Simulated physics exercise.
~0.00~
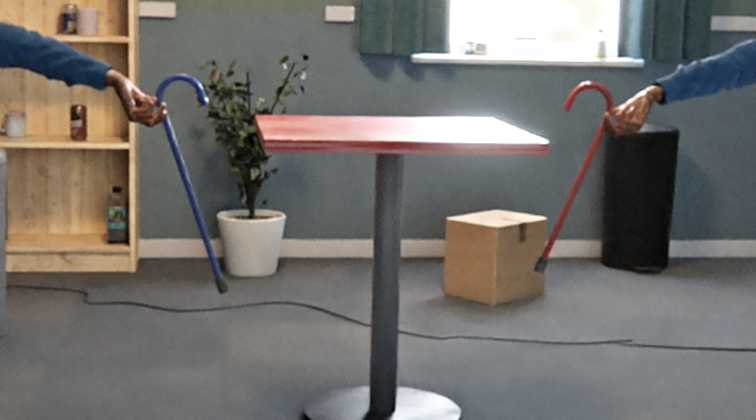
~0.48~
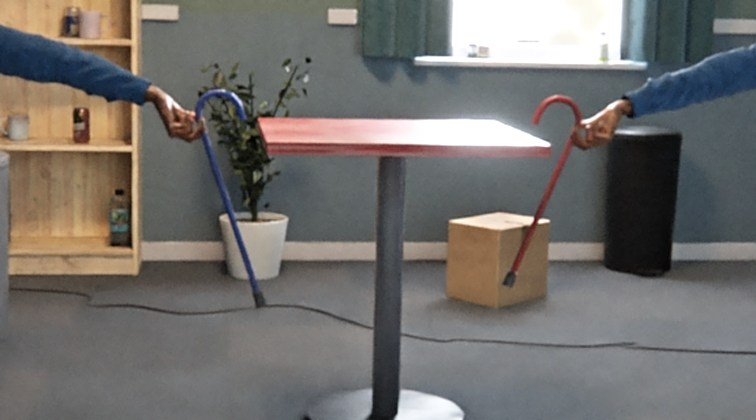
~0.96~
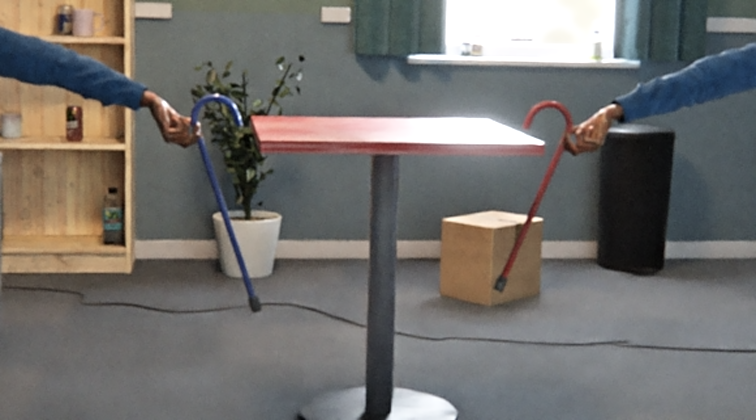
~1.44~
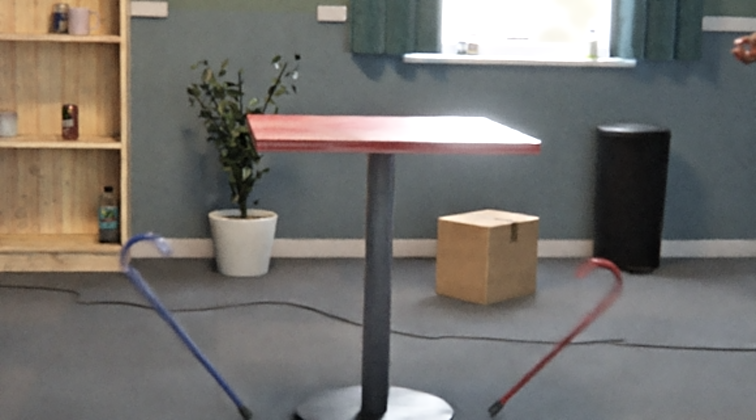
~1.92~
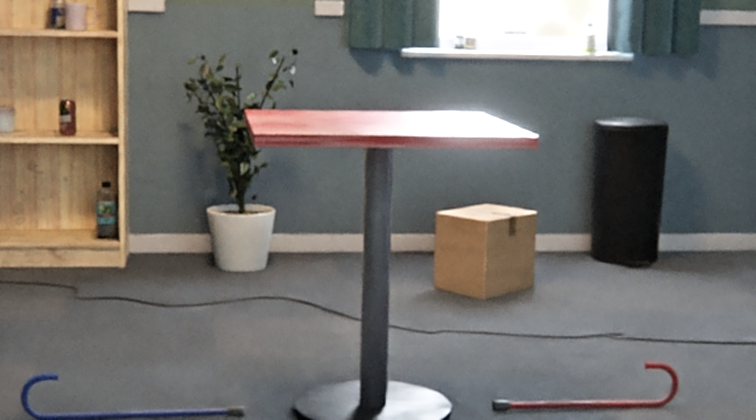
Two hands reach in from opposite sides of a room, the left one holding a blue cane and the right one a red cane, on either side of a red-topped pedestal table seen from the front by a slightly swaying camera. Behind are a wooden shelf, a potted plant, a cardboard box and a black cylinder beneath a window. The hands move the canes inward toward the table's edges, then lower them slightly. Both canes are released and drop past the tabletop, tilting as they fall. They end lying on the grey floor on either side of the table's base.
